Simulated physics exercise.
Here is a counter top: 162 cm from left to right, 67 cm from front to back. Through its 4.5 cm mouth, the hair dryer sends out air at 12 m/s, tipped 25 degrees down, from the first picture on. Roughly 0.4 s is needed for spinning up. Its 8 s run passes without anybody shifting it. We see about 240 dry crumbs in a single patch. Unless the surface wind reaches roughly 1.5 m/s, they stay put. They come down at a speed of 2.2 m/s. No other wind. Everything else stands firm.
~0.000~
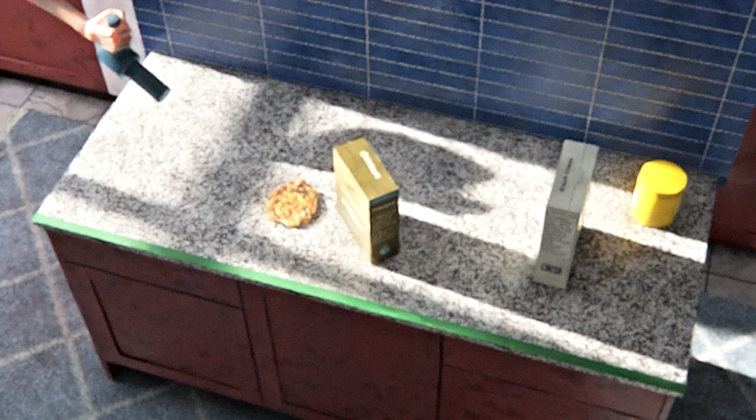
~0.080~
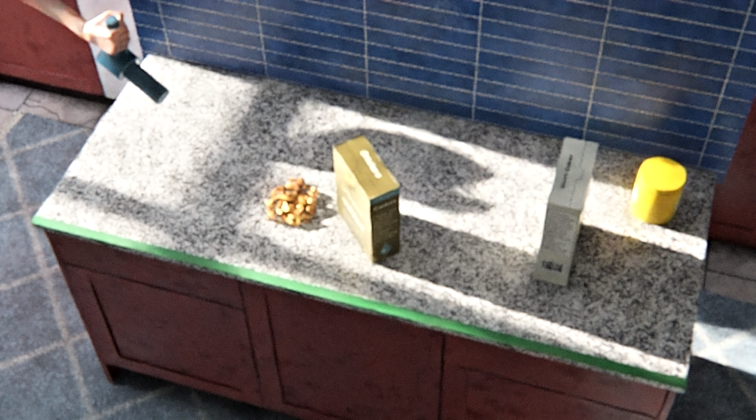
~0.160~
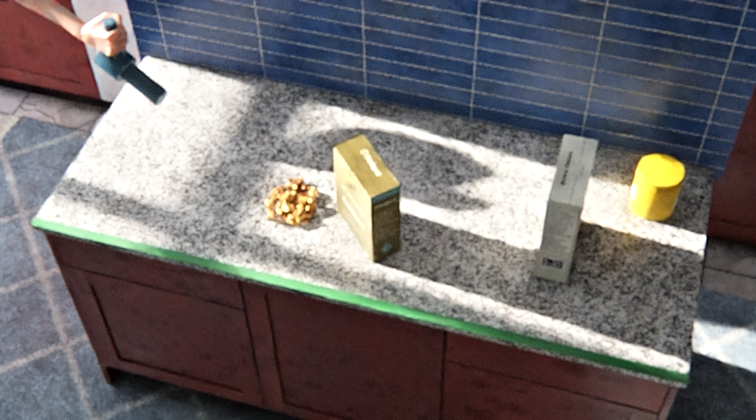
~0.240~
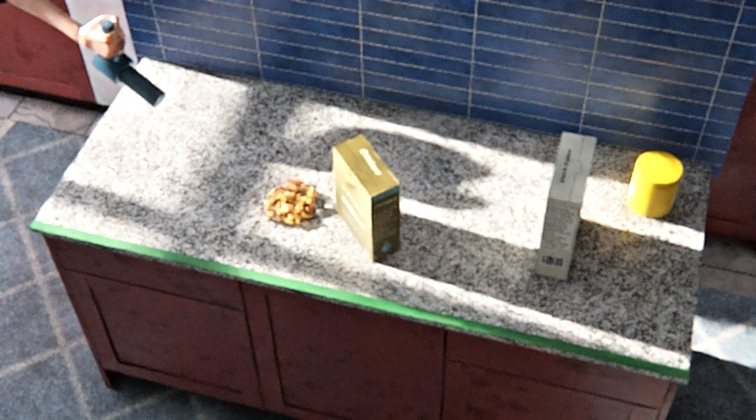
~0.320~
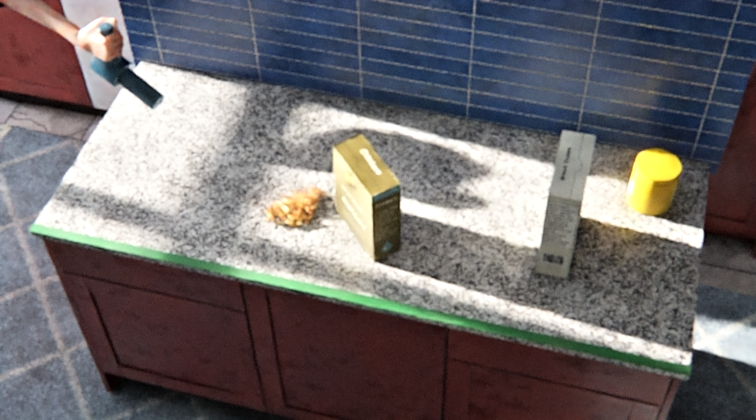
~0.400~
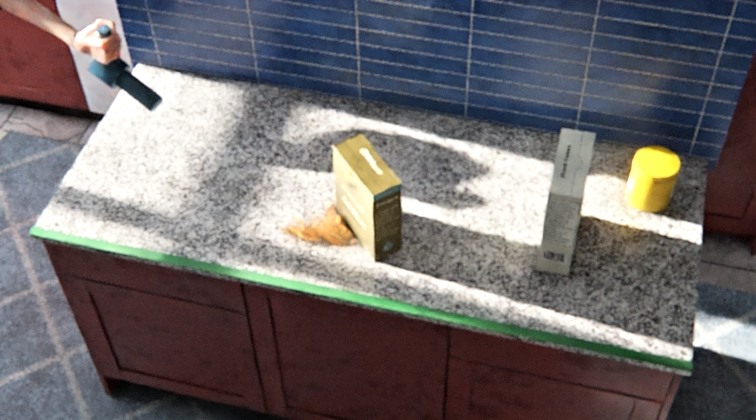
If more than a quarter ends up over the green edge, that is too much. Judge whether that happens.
The quarter mark is passed.
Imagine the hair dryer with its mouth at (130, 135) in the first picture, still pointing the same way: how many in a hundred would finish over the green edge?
60 per cent, roughly.
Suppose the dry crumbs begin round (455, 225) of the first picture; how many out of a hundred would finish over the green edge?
In that case I'd expect around 40 percent.
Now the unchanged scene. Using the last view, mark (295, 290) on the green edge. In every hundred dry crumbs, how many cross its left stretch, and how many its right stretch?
Roughly 0 % cross the left stretch, and around 90 % the right stretch.
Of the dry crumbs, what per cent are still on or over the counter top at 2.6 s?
Close to 5 in a hundred are still there.
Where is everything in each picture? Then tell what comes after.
In the first frame, the middle of the dry crumbs is near (291, 203), none has stirred yet and the mouth of the hair dryer is at (165, 96).
In the second frame, the middle of the dry crumbs is near (291, 201), none has stirred yet and the green edge is centred on (335, 300).
In the third frame, the middle of the dry crumbs is near (291, 201), none has stirred yet, the top of a carton is at (366, 164) and the top of a carton is at (573, 169).
In the fourth frame, the middle of the dry crumbs is near (290, 202) and none has stirred yet.
In the fifth frame, the middle of the dry crumbs is near (298, 208), the farthest in sight from the hair dryer is at (308, 223) and about 25 % have left their places.
In the sixth frame, the middle of the dry crumbs is near (325, 229), the farthest in sight from the hair dryer is at (353, 242) and all have left their places.
After 1.6 s, 7 % are on the move or not yet settled, 93 % are over the green edge.
After 2.6 s, 6 % are on the move or not yet settled, 94 % are over the green edge.
After 4.4 s, 5 % are on the move or not yet settled, 94 % are over the green edge.
After 8.0 s, at the end, 94 % are over the green edge.
